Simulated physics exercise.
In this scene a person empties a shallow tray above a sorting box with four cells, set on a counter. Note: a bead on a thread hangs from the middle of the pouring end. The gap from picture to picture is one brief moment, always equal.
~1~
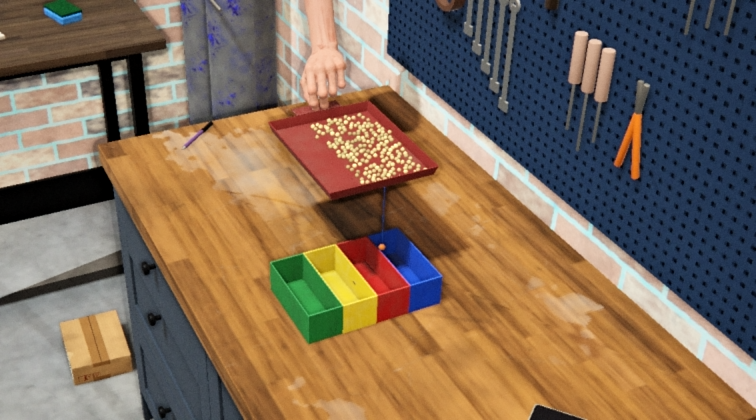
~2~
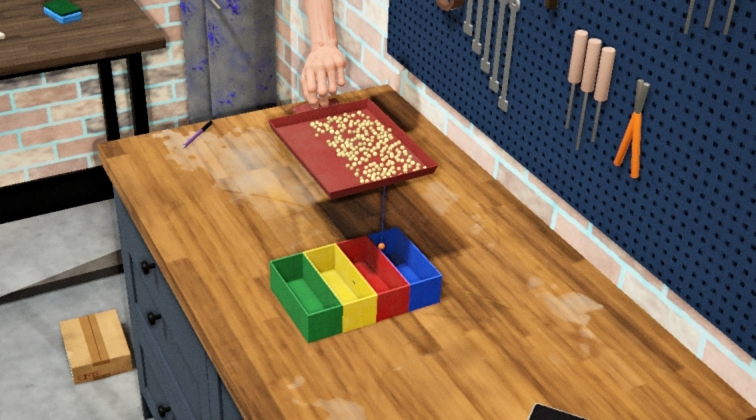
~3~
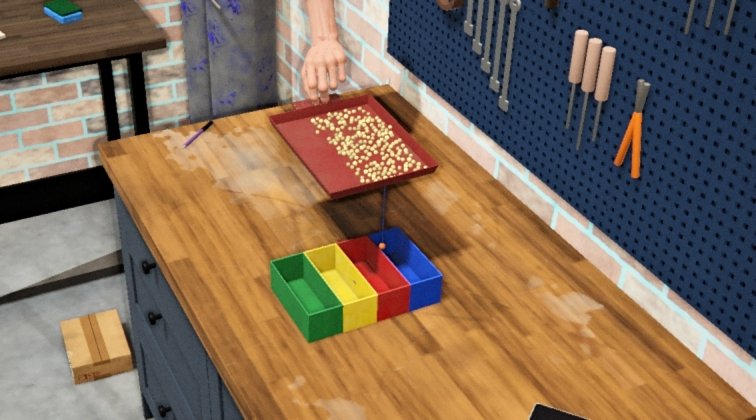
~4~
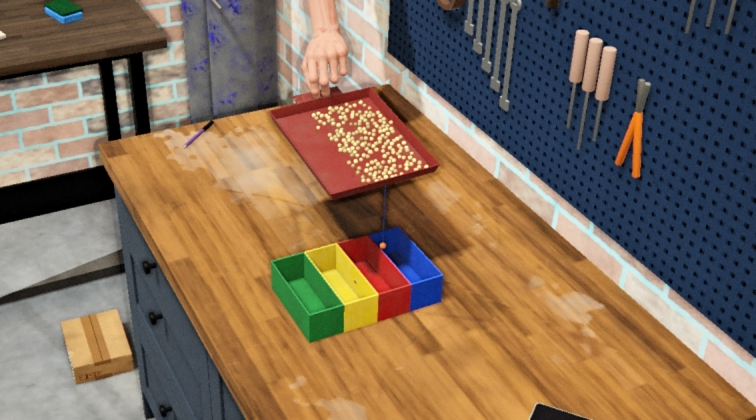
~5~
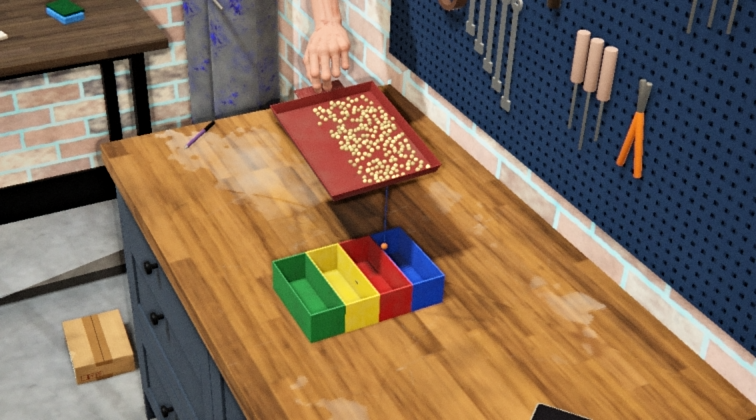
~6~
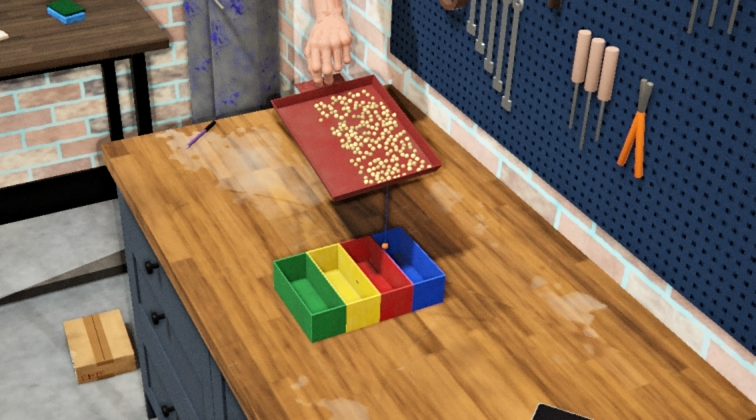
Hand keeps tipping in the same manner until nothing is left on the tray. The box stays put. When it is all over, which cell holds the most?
The yellow cell holds the most.
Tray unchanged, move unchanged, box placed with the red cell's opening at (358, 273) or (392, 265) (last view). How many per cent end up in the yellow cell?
It would be near 20 per cent first and near 50 per cent second.
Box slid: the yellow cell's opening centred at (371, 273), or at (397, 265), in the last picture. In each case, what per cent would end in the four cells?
Roughly 100% on the first try and 60% on the second.
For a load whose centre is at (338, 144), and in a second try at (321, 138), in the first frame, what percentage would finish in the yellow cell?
Close to 70 per cent, followed by close to 80 per cent.
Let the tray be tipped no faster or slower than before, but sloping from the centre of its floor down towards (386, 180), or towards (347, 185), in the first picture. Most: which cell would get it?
Try 1 - blue. Try 2 - the cell in yellow.
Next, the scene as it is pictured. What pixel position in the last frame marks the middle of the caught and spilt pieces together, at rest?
It settles centred around (361, 302).
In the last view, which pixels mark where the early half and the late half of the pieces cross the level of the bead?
I'd place the first part at (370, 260) and the rest at (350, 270).
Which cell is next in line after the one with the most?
The red cell.
Just after the last frame, tray tipped steeply; almost all on the tray; just a few in the green cell; just a few in the yellow cell; just a few in the red cell; just a few falling or outside the box.
A moment on, tray tipped right over; just a few on the tray; roughly a third in the yellow cell; roughly a quarter in the red cell; about a tenth in the blue cell; just a few in the green cell; roughly a quarter falling or outside the box.
Further on, tray tipped past a quarter turn; roughly half in the yellow cell; roughly a third in the red cell; about a tenth in the blue cell; just a few in the green cell; just a few falling or outside the box.
When it is over, tray tipped past a quarter turn; roughly half in the yellow cell; roughly a third in the red cell; about a tenth in the blue cell; just a few in the green cell; just a few outside the box.
